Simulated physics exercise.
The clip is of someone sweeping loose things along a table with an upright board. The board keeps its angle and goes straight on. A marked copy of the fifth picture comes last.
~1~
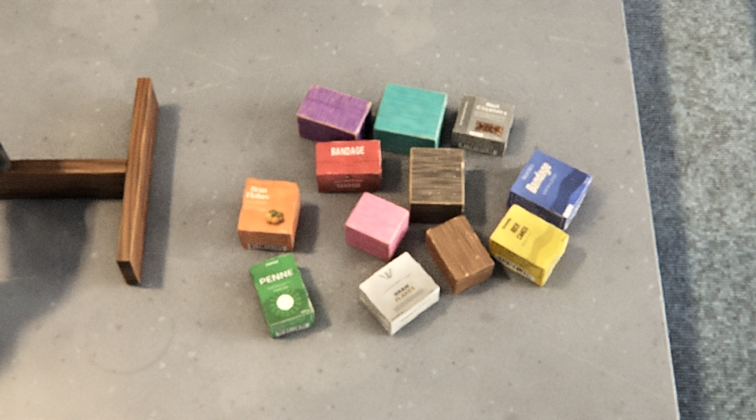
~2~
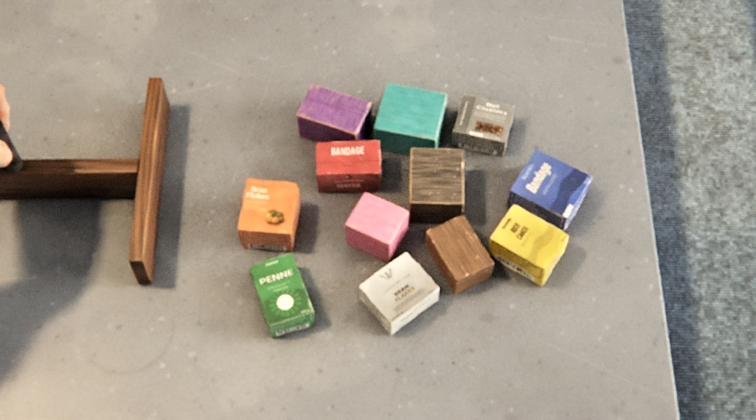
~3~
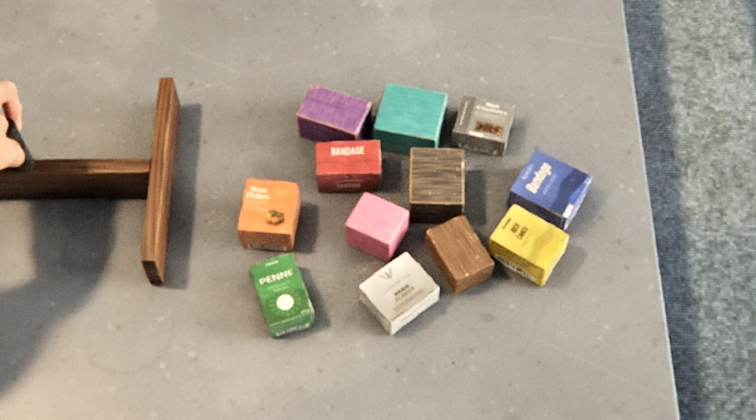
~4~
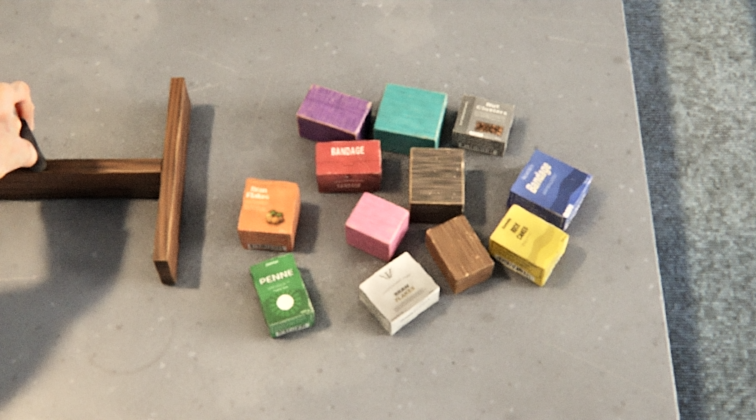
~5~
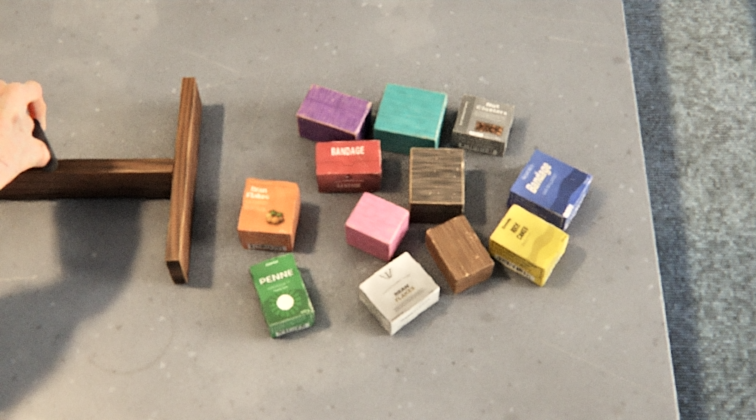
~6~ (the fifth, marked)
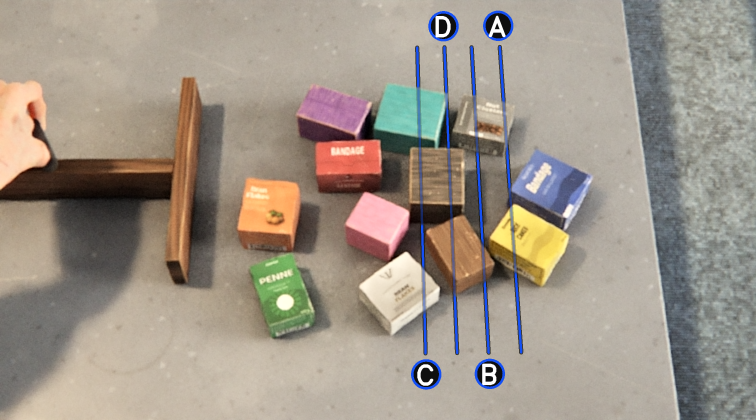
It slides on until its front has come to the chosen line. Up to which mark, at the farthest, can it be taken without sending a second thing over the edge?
The farthest such stop is B.
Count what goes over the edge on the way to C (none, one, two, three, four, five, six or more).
The count is none.
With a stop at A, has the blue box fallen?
By then, yes.
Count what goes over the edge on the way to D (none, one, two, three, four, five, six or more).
By then, none.
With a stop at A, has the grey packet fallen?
Yes.
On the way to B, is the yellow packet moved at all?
Yes.
On the marked copy, A at (510, 188); B at (480, 189); C at (421, 189); D at (450, 189).
With B. Early on, board (287, 163); green packet (306, 302); orange packet (323, 215).
Further on, board (393, 163); yellow packet (584, 252); grey packet (554, 116).
At the end, board (476, 162); grey packet (631, 115); yellow packet (643, 265); none fallen.
As for the rest, A drops two; C is within the limit but short; D is within the limit but short.
